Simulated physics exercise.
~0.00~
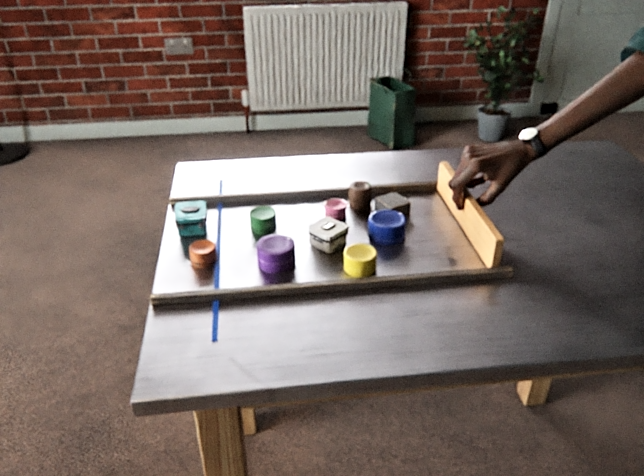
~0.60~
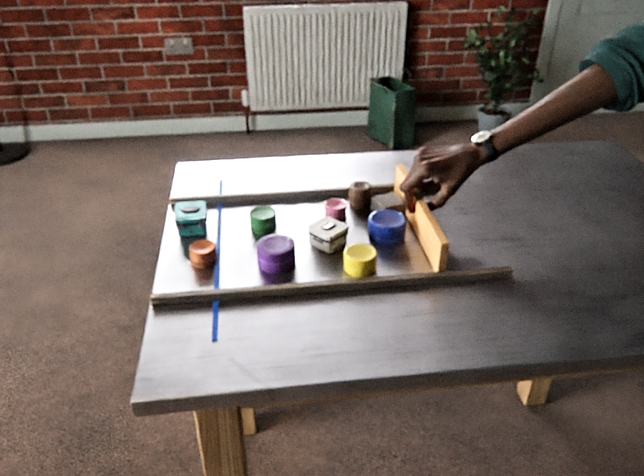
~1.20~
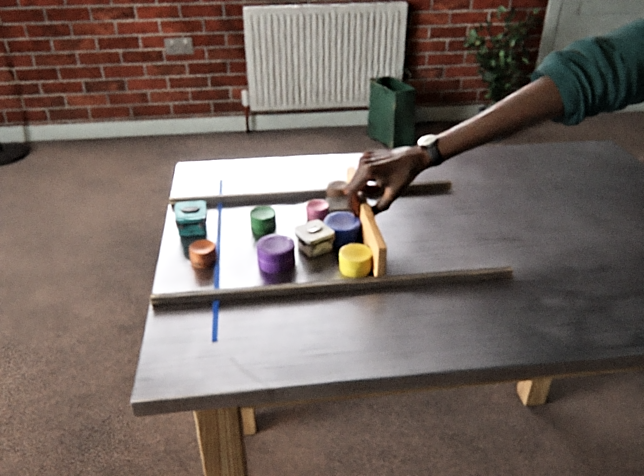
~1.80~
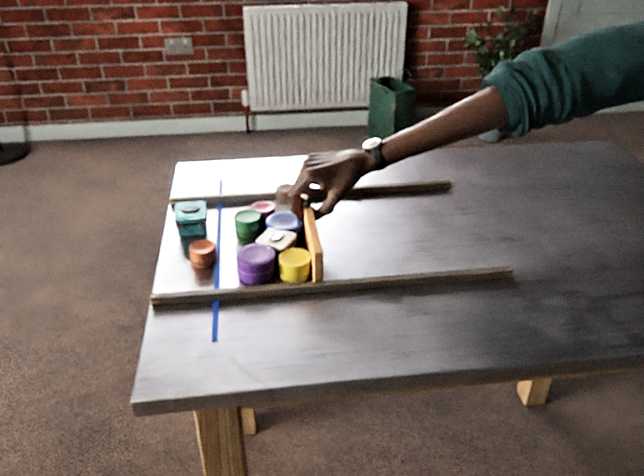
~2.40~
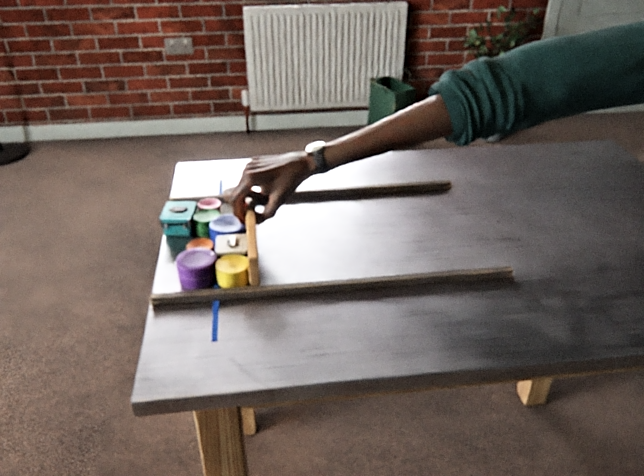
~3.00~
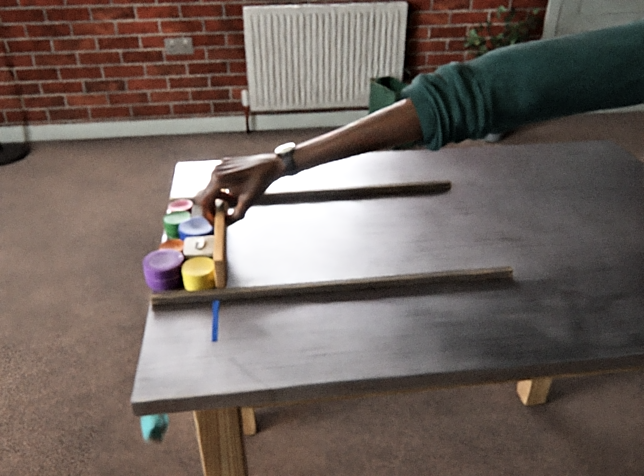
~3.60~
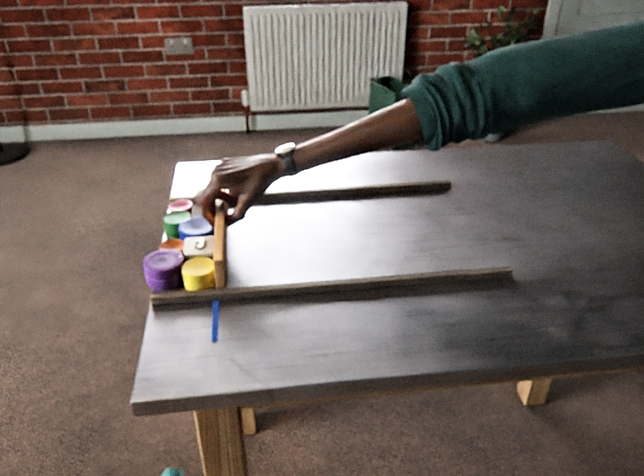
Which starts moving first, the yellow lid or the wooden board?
The wooden board starts moving first. It is already sliding left while the yellow lid is still sitting in its place.
